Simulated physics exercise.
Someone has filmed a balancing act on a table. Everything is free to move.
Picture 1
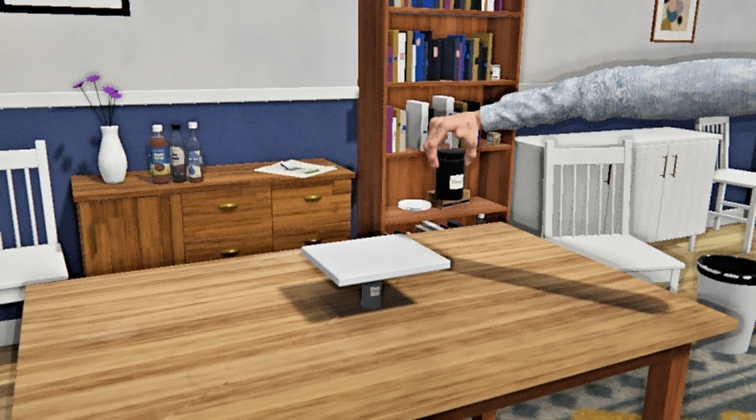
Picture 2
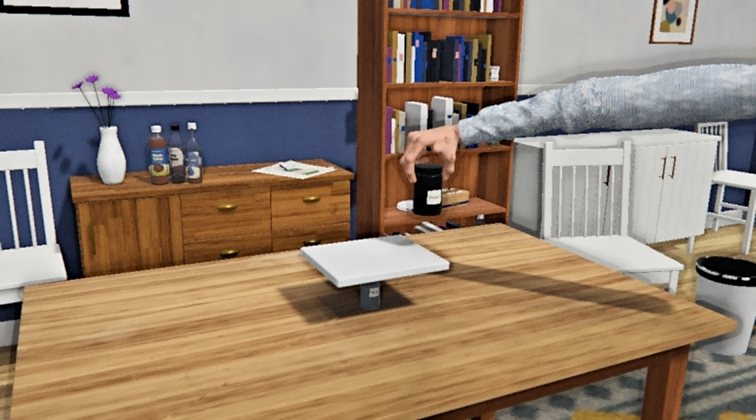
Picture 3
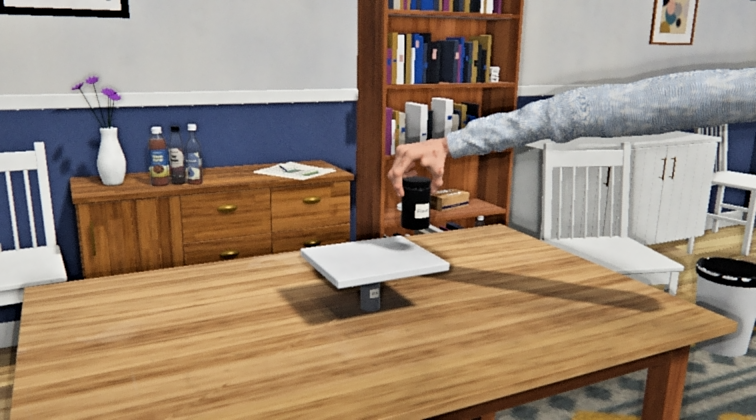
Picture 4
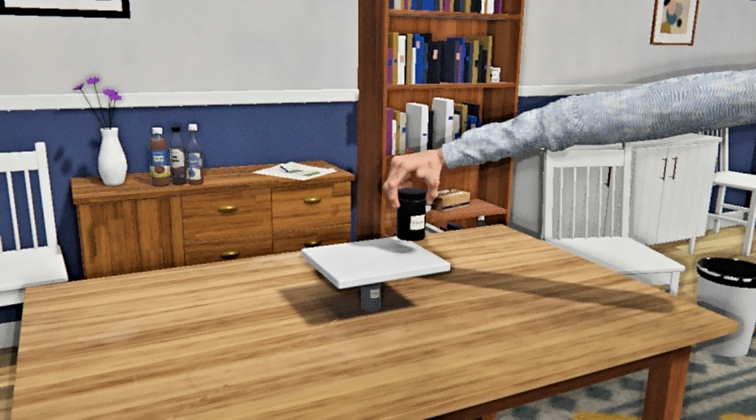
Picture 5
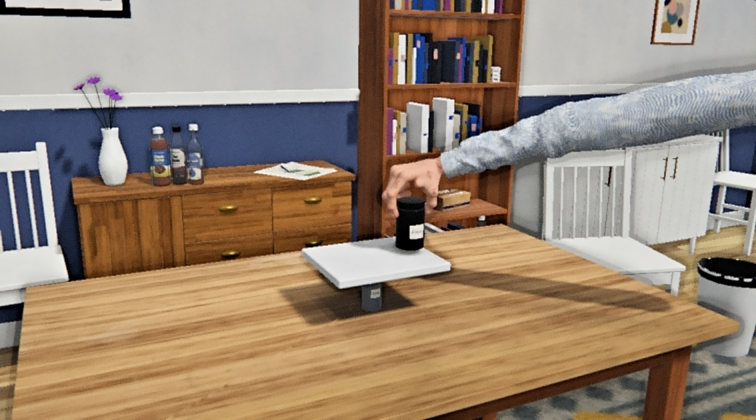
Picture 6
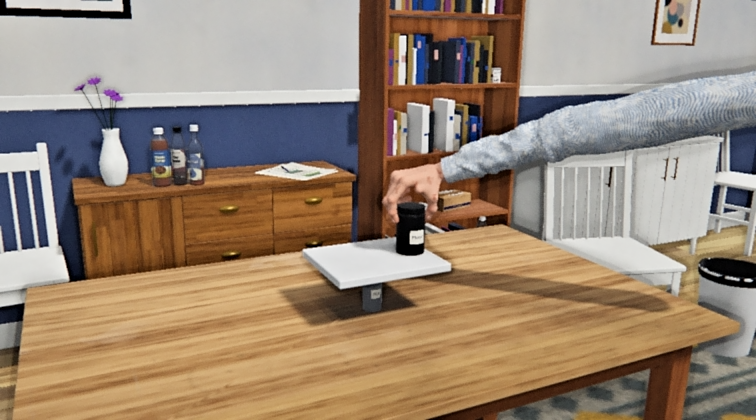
A hand in a grey-blue sleeve reaches in from the right, holding a black jar with a pale label above a wooden table in a blue-and-white room, seen from slightly above. A white board rests on a small dark block, with bottles, purple flowers and a bookcase behind. The hand moves left and lowers the jar onto the board's right side, still gripping it.
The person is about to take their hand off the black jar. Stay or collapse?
Here the stack loses its balance.
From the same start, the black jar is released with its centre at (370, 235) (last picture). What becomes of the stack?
Then it stays up.
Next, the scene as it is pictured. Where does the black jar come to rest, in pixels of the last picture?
Around (451, 283).
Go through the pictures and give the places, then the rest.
Coming down; black jar (450, 174); white lid (374, 257), in the first frame.
Coming down; black jar (428, 189); white lid (373, 258), in the second frame.
Coming down; black jar (416, 203); white lid (373, 259), in the third frame.
Coming down; black jar (412, 214); white lid (374, 260), in the fourth frame.
Coming down; black jar (410, 223); white lid (374, 259), in the fifth frame.
Set down, still held; black jar (411, 229); white lid (375, 260), in the sixth frame.
Then, 0.30 s past the last view, black jar now fallen; white lid rocked 48° from its first pose.
Then, 0.40 s past the last view, white lid rocked 64° from its first pose.
Then, 0.60 s past the last view, white lid rocked 40° from its first pose; grey shaker rocked 26° from its first pose.
Then, 0.70 s past the last view, white lid now fallen; grey shaker on its side.
Finally, fallen, white lid, black jar and grey shaker. Final places as the last picture's camera would see them, black jar near (451, 283). The stack comes apart.
